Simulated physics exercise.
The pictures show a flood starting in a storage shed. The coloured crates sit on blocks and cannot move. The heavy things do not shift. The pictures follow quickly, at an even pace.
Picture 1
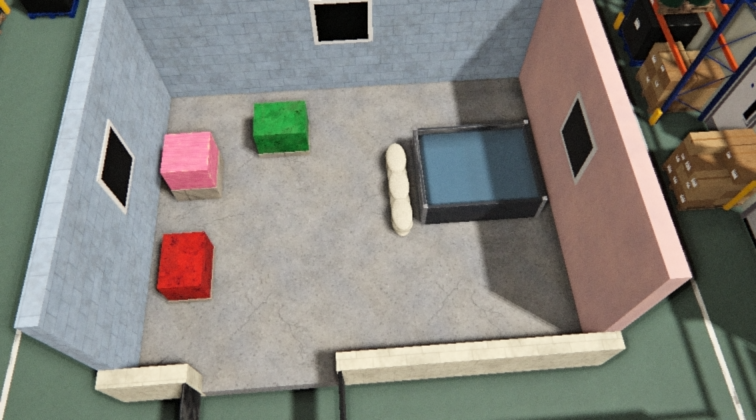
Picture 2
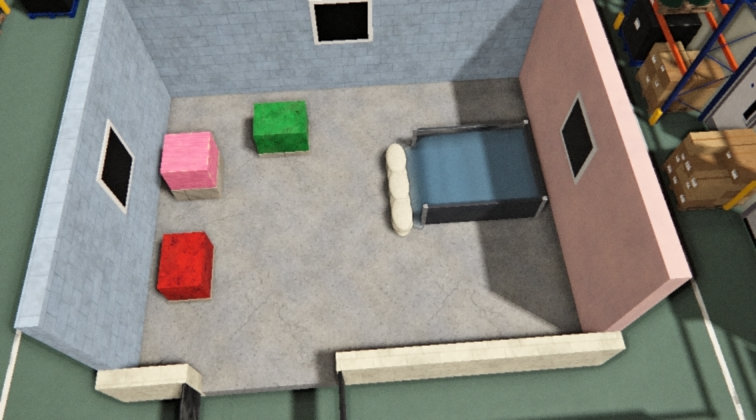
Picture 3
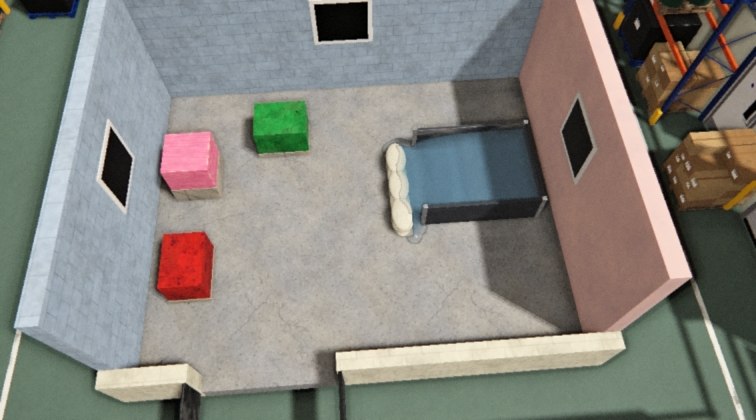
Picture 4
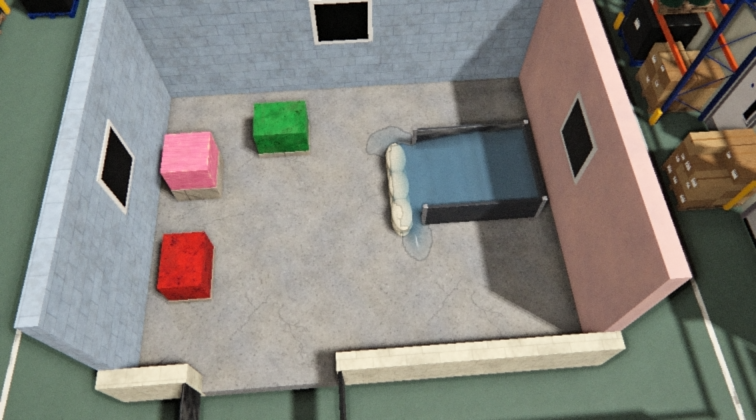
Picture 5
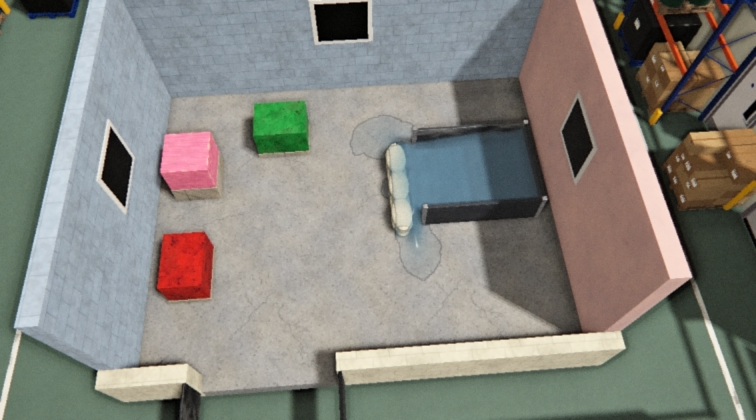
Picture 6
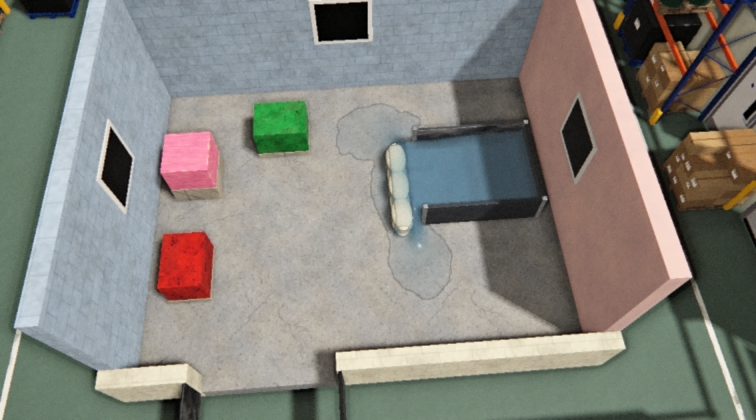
At first, a dark-sided tank of blue water stands whole and still beside a low, pale barrier in a walled room with pink, green and red blocks. Its left side opens and water reaches the barrier, then seeps around both ends, spreading across the grey floor in two widening puddles.
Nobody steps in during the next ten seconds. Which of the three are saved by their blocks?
The pink crate stays dry; the red crate stays dry; the green crate stays dry.
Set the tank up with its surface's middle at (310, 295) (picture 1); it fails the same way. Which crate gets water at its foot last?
It is the green crate.
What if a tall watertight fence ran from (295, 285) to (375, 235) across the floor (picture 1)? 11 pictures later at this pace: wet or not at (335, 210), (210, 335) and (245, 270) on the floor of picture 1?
One after the other: Wet, no water, free of water.
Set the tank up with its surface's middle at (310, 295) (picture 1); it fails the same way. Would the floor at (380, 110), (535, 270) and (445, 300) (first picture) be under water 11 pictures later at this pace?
In that order: Dry, clear, dry.
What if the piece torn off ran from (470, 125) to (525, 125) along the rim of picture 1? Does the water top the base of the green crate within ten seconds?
My reading: Green is topped.
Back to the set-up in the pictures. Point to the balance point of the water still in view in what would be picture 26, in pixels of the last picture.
Roughly at (433, 186).
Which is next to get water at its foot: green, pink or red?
The one in green.
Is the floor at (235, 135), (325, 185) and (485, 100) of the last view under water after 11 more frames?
In turn: Not flooded, under water, not flooded.
A moment on, water covers 30 % of the floor; the pink crate not reached, the red crate not reached, the green crate water round its plinth.
Next, water covers 35 % of the floor; the pink crate not reached, the red crate not reached, the green crate water round its plinth.
Then, water covers 40 % of the floor; the pink crate water round its plinth, the red crate not reached, the green crate water round its plinth.
Later, water covers 55 % of the floor; the pink crate water round its plinth, the red crate water round its plinth, the green crate water round its plinth.
In the end, water covers 80 % of the floor; the pink crate stayed above the water, the red crate stayed above the water, the green crate stayed above the water.
